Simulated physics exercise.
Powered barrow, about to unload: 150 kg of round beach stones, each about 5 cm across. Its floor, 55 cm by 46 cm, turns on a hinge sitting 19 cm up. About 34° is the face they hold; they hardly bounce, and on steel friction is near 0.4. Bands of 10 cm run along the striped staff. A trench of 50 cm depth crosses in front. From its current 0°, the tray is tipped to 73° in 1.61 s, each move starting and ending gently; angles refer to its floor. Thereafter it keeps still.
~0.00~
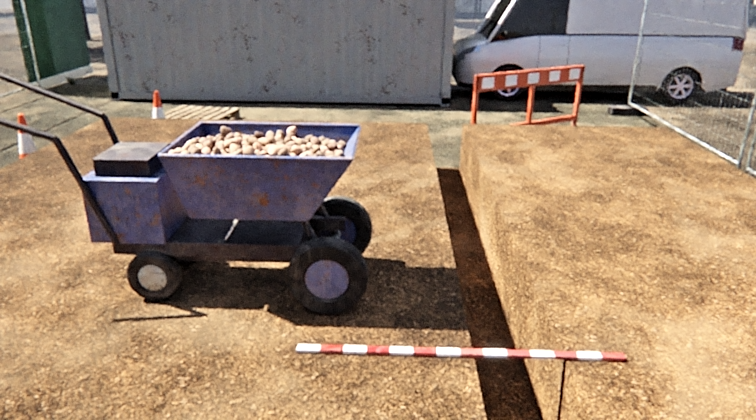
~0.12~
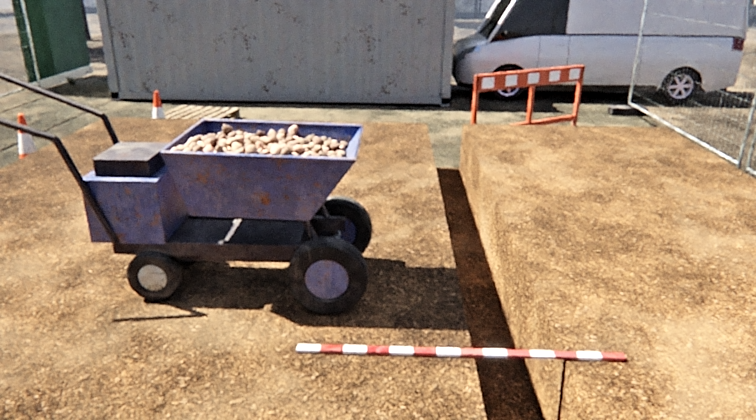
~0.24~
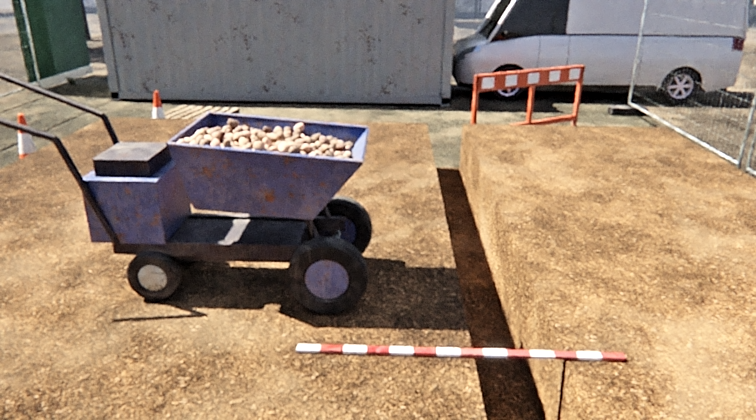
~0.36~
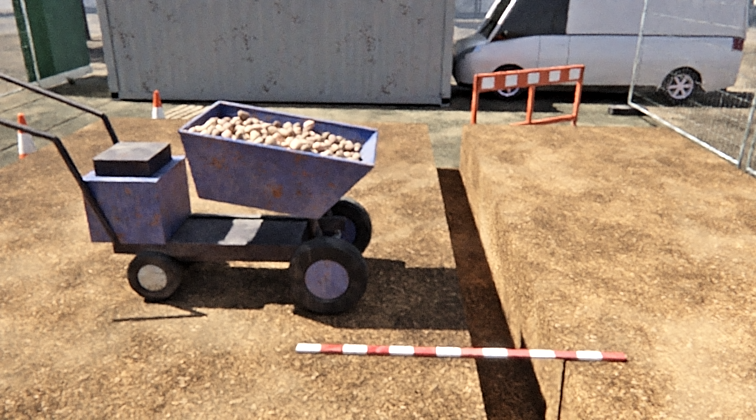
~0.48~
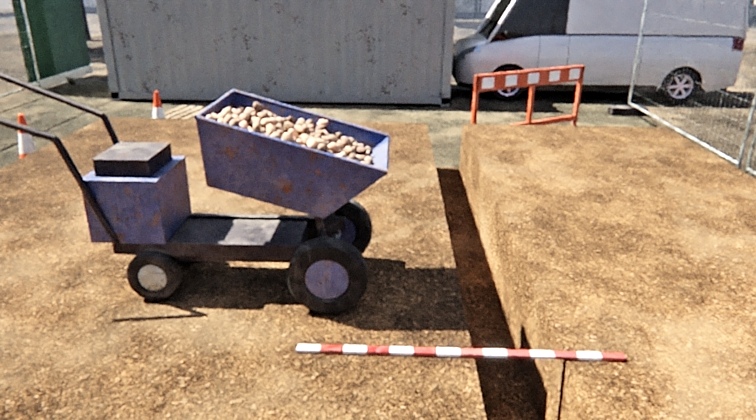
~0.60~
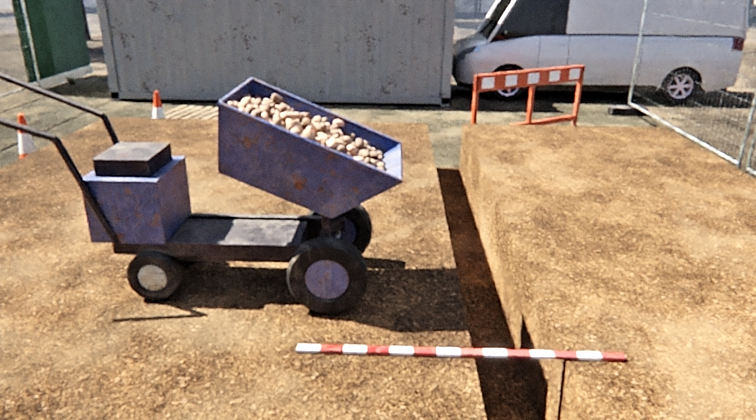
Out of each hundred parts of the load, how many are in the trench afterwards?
About 99 out of 100.
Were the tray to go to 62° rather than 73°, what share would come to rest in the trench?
Roughly 80% would end there.
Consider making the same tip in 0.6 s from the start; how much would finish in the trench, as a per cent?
Roughly 80% would finish there.
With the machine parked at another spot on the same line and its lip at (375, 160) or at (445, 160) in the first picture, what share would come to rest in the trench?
Near 90 and near 25 percent.
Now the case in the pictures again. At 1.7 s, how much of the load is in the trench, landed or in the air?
Approx. 60 % of the load.
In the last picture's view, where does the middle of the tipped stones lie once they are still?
I'd put it close to (493, 352).
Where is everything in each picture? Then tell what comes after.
In the first frame, the tray is at 0°, its lip at (352, 160); the top of the load is at (258, 138).
In the second frame, lip at (355, 160), floor tilted 1°, highest stones at (241, 137); the stones move at 0.2 m/s on average.
In the third frame, the tray is at 4°, its lip at (362, 162); the top of the load is at (233, 133); the stones move at 0.3 m/s on average.
In the fourth frame, lip at (374, 166), floor tilted 9°, highest stones at (234, 124); the stones move at 0.5 m/s on average.
In the fifth frame, lip at (387, 172), floor tilted 16°, highest stones at (243, 114); the stones move at 0.6 m/s on average.
In the sixth frame, the tray is at 23°, its lip at (402, 181); the top of the load is at (256, 102); the stones move at 0.6 m/s on average.
After 1.2 s the floor is at 62°; 98 % in the tray, 1 % short of the trench, 1 % in the trench; the foremost stones are at (475, 255).
After 1.7 s the floor is at 73°; 39 % in the tray, 1 % short of the trench, 60 % in the trench, 1 % past the trench; the foremost stones are at (545, 295).
After 2.1 s the floor is at 73°; 17 % in the tray, 1 % short of the trench, 82 % in the trench, 1 % past the trench; the foremost stones are at (583, 290).
After 4.0 s the floor is at 73°; 0 % in the tray, 99 % in the trench, 1 % past the trench; the foremost stones are at (596, 291).
